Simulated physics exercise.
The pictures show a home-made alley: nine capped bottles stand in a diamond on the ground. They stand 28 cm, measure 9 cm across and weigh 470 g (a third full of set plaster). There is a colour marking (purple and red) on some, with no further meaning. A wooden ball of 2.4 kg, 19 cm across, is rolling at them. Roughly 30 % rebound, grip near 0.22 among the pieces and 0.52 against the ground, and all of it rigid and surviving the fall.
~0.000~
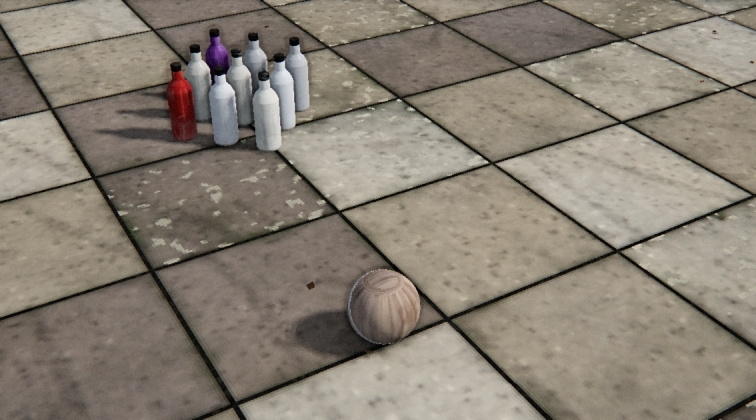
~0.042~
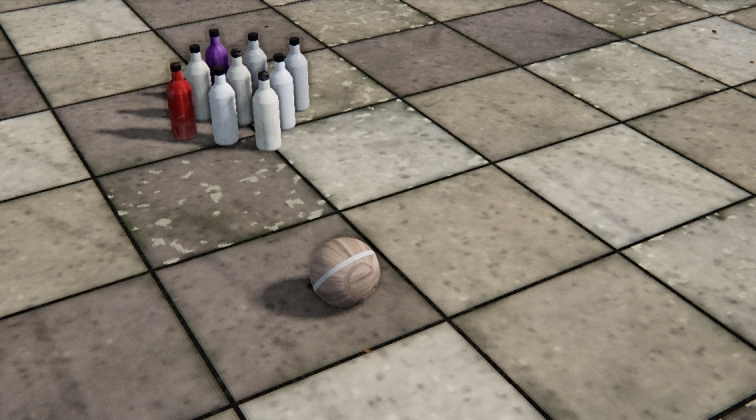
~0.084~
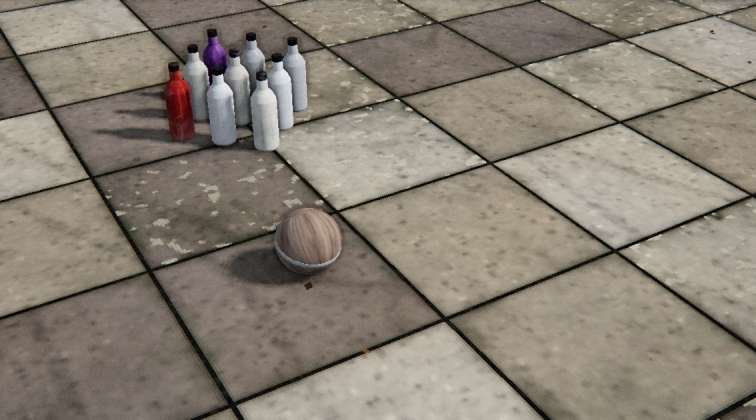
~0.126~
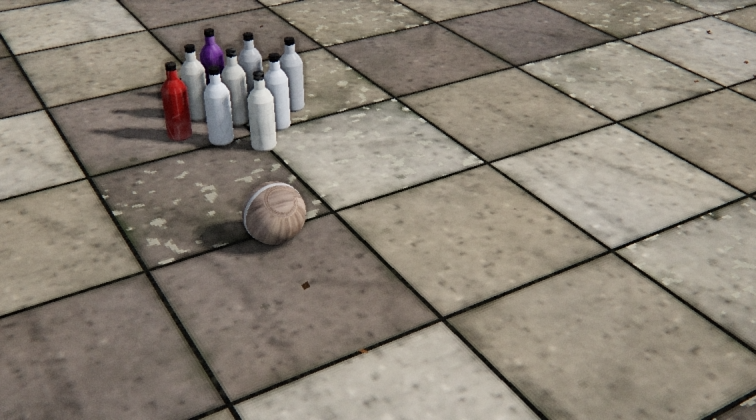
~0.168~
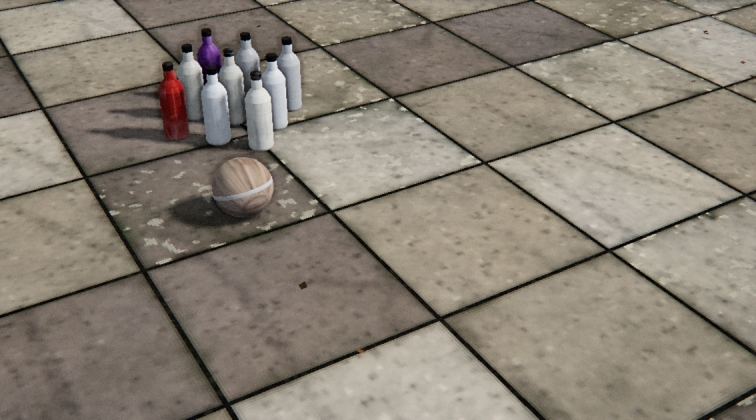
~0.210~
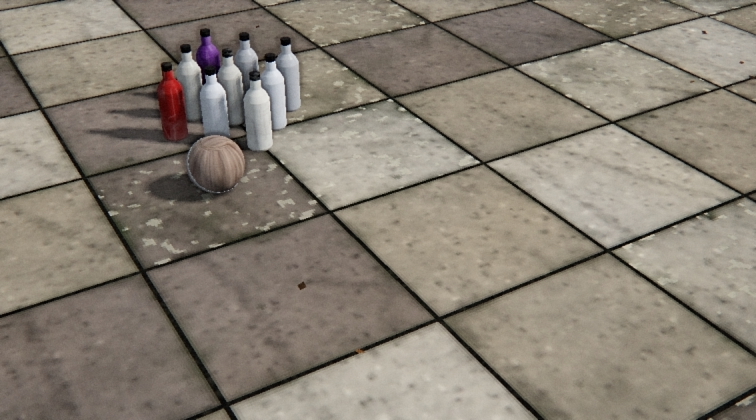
We see a striped wooden ball roll across a tiled floor, moving away and to the left, drawing close to a cluster of capped bottles, mostly white with one red and one purple, which all stay standing undisturbed.
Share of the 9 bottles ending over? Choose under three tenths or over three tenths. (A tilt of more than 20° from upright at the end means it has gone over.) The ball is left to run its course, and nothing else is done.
It works out to less than three tenths of the lot.
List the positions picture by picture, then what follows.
In the first picture (places mark the middle of the side facing us; the camera pans a little), ball (383, 307) 1.07 m before the front row; purple bottle (228, 65); red bottle (176, 106); nothing disturbed.
The second picture shows ball (345, 272) 90 cm before the front row; purple bottle (228, 65).
The third picture shows ball (308, 241) 72 cm before the front row; purple bottle (226, 65).
The fourth picture shows ball (274, 213) 55 cm before the front row; purple bottle (223, 65).
The fifth picture shows ball (243, 187) 37 cm before the front row; purple bottle (220, 65).
The sixth picture shows ball (216, 164) 20 cm before the front row; purple bottle (219, 65); red bottle (167, 106); nothing disturbed.
After 0.48 s, ball still moving; 2 of the 9 bottles over; red bottle leaning 56°.
After 0.90 s, ball still moving; 1 of the 9 bottles over; red bottle lying flat.
By the end (1.4 s), ball rolling away; 1 of the 9 bottles over; red bottle lying flat; purple bottle unmoved. That is 11 per cent. As the last picture would show them, middles, purple bottle near (210, 64).
